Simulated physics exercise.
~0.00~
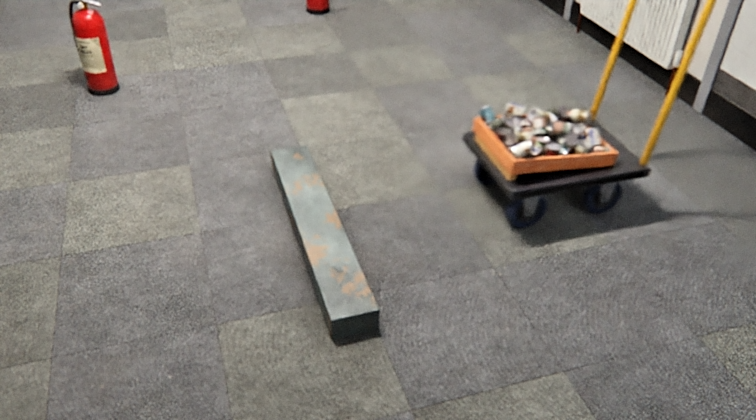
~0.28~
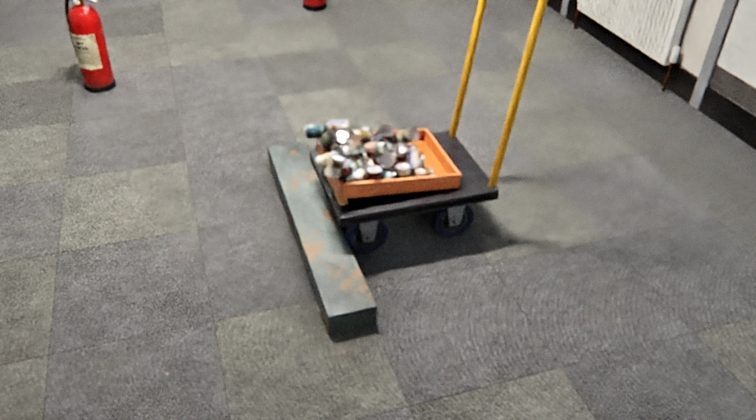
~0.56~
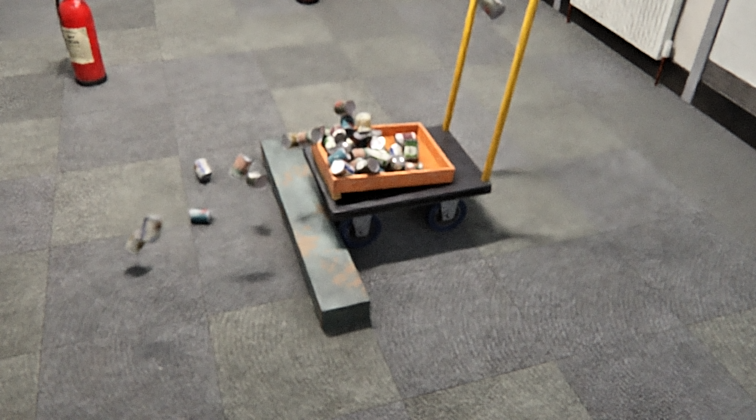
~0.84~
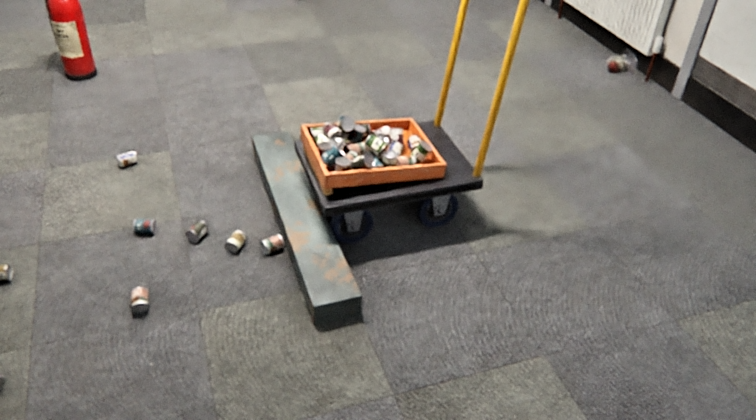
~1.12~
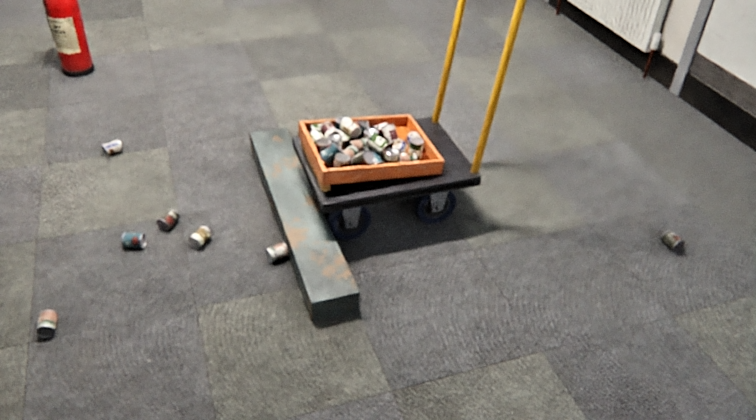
On a grey carpeted floor, a trolley rolls left and stops against a kerb, small tins spilling from its orange tray.
